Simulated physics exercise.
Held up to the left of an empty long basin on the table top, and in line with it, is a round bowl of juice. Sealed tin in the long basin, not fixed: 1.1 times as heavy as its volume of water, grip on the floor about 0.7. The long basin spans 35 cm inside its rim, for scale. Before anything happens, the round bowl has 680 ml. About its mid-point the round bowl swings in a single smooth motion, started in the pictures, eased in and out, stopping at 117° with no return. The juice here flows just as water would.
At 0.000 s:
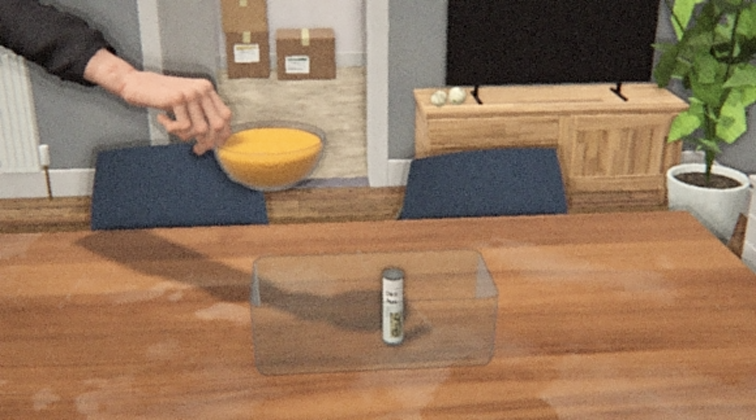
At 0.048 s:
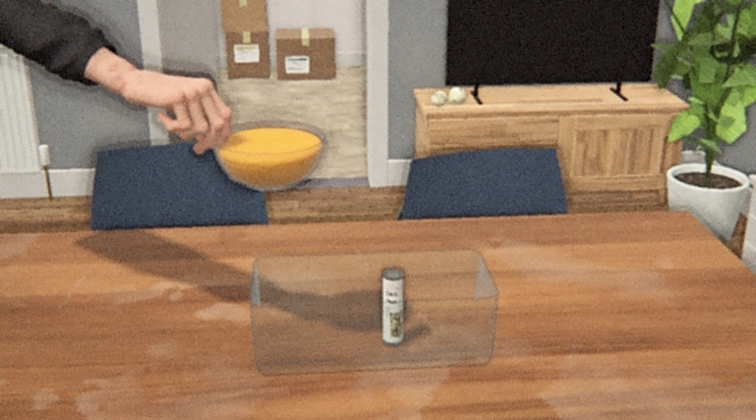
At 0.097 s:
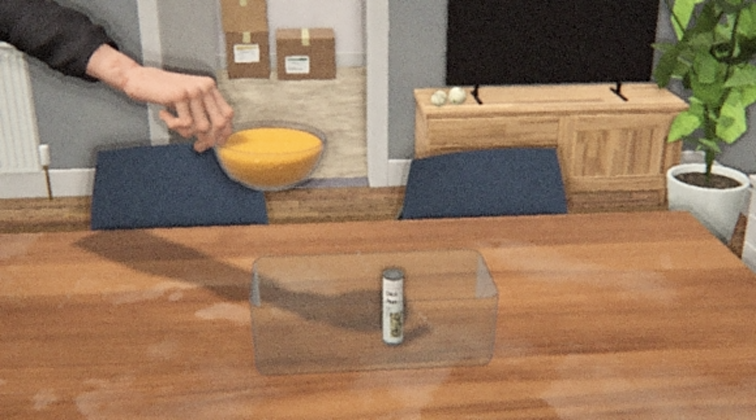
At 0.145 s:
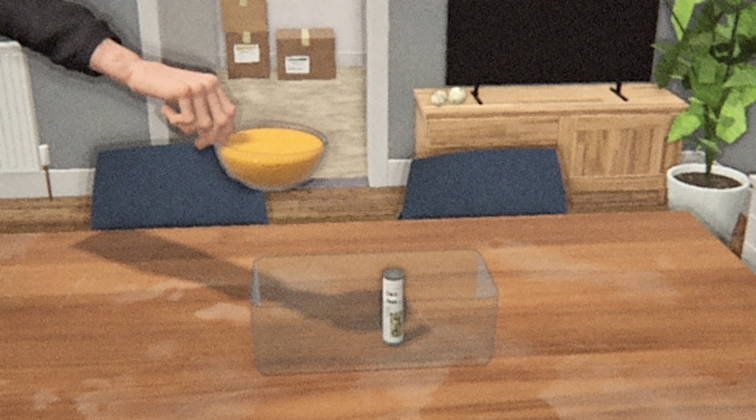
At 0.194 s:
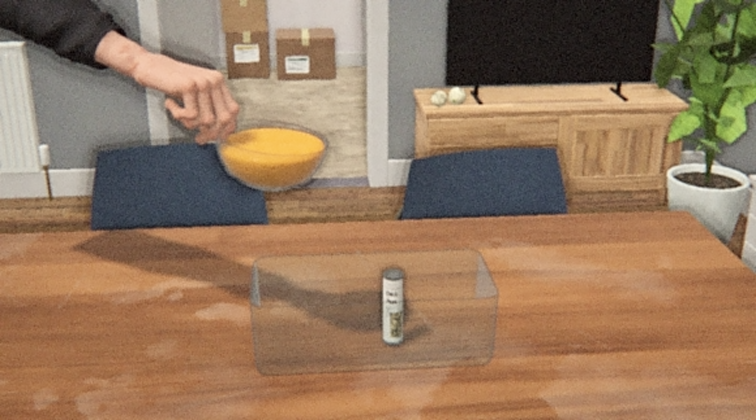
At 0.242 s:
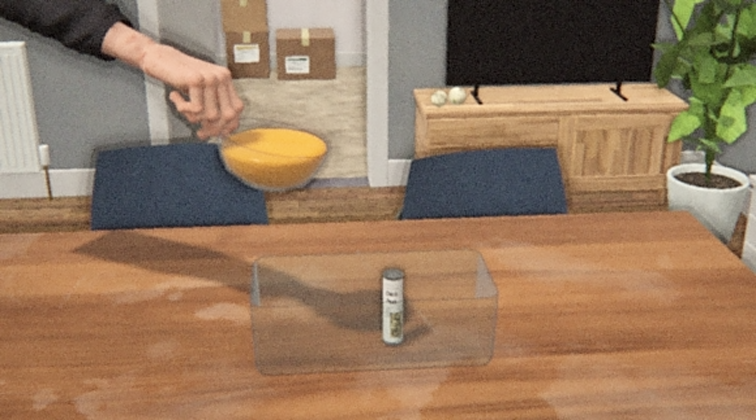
A hand tilting a round glass bowl of orange juice slightly rightward beside a clear basin holding a small tin on a wooden table.
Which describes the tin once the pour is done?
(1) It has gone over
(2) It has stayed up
2.
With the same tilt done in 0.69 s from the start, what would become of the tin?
Well, the tin simply tips.
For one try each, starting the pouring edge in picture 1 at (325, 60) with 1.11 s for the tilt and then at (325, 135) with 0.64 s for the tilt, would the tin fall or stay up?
The tin stays vertical the first time and overturns the second time.
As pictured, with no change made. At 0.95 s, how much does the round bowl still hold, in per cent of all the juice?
Near 0 percent, more or less.
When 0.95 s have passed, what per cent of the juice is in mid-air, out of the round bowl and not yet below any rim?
It comes to some 3 percent of the total.
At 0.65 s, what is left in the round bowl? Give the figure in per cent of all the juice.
26 %.
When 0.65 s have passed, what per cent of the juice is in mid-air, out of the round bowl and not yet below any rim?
Roughly 48 percent.
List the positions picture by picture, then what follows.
In the first picture, it leans 0°; its right rim is at (325, 137); the juice meets the walls at (216, 144) and (322, 141); the long basin's rim runs from (252, 282) to (489, 273); the tin's top is at (393, 277).
In the second picture, it leans 1°; its right rim is at (325, 137); the juice meets the walls at (216, 144) and (322, 142).
In the third picture, it leans 2°; its right rim is at (326, 139); the juice meets the walls at (216, 143) and (323, 143).
In the fourth picture, it leans 5°; its right rim is at (326, 141); the juice meets the walls at (218, 143) and (323, 143).
In the fifth picture, it leans 9°; its right rim is at (327, 145); the juice meets the walls at (219, 142) and (325, 144).
In the sixth picture, it leans 13°; its right rim is at (328, 149); the juice meets the walls at (221, 143) and (327, 144).
By 0.65 s the tilt is 74° and 26 per cent is still to pour; the tin stands where it began.
By 0.95 s the tilt is 111° and 0 per cent is still to pour; the tin stands where it began.
By 1.27 s the tilt is 117° and 0 per cent is still to pour; the tin stands where it began.
By 1.61 s the tilt is 117° and 0 per cent is still to pour; the tin stands where it began.
At rest the tin stands where it began.
